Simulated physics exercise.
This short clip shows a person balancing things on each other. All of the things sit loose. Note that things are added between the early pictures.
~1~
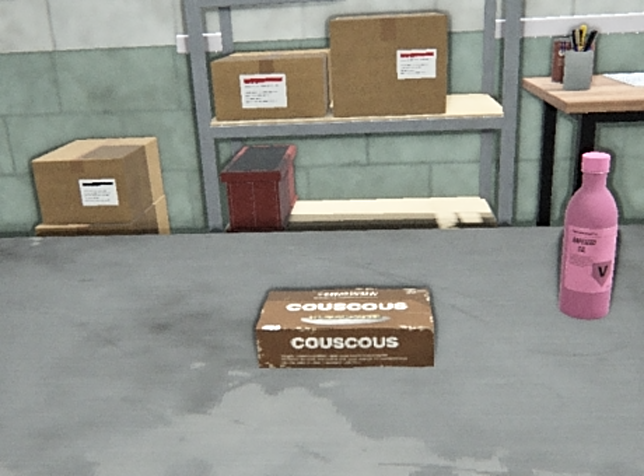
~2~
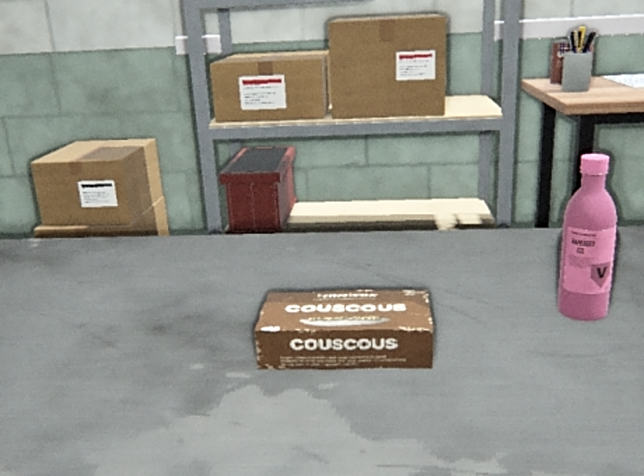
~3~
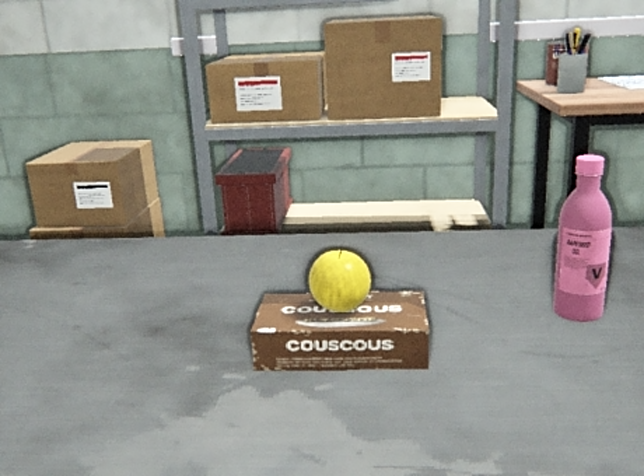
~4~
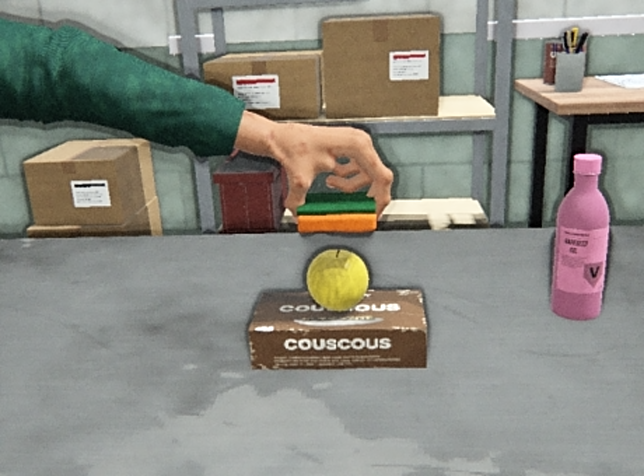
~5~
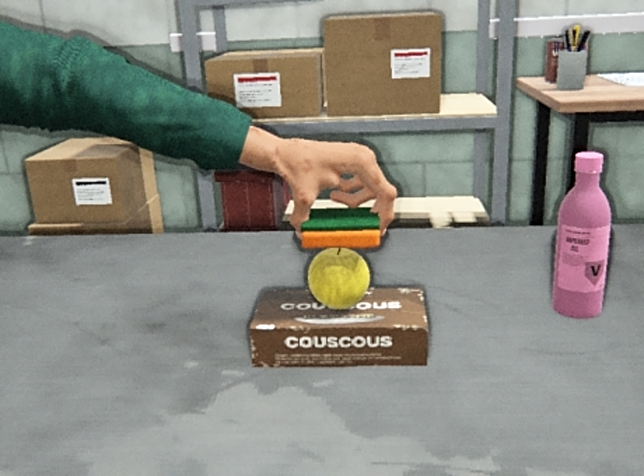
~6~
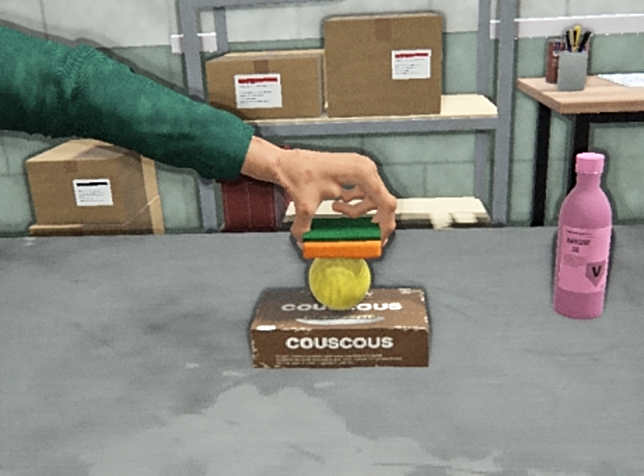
Yellow apple appearing on a brown couscous box, then a green-sleeved hand lowering an orange and green sponge onto the apple.
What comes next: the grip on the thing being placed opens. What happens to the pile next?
Well, the stack doesn't stay in one piece.
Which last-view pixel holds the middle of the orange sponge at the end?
In the final view it sits at roughly (480, 336).
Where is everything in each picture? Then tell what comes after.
The last thing is not in view yet, in the first picture.
The last thing is not in view yet; pink bottle (588, 237), in the second picture.
The last thing is not in view yet; brown packet (342, 329), in the third picture.
Coming down; orange sponge (337, 212); yellow apple (338, 279), in the fourth picture.
Coming down; orange sponge (342, 227); pink bottle (583, 235), in the fifth picture.
Set down, still held; orange sponge (343, 238); brown packet (342, 327), in the sixth picture.
Then, 0.40 s later than the last frame, orange sponge tilted by 41° near (374, 253).
Then, 0.80 s later than the last frame, orange sponge now fallen.
Then, 1.00 s later than the last frame, things are still on the move.
Then, 1.60 s later than the last frame, nothing new.
When it is over, fallen, orange sponge; the other 3 as before. End places, in pixels of the last picture, orange sponge near (479, 336). The pile gives way.
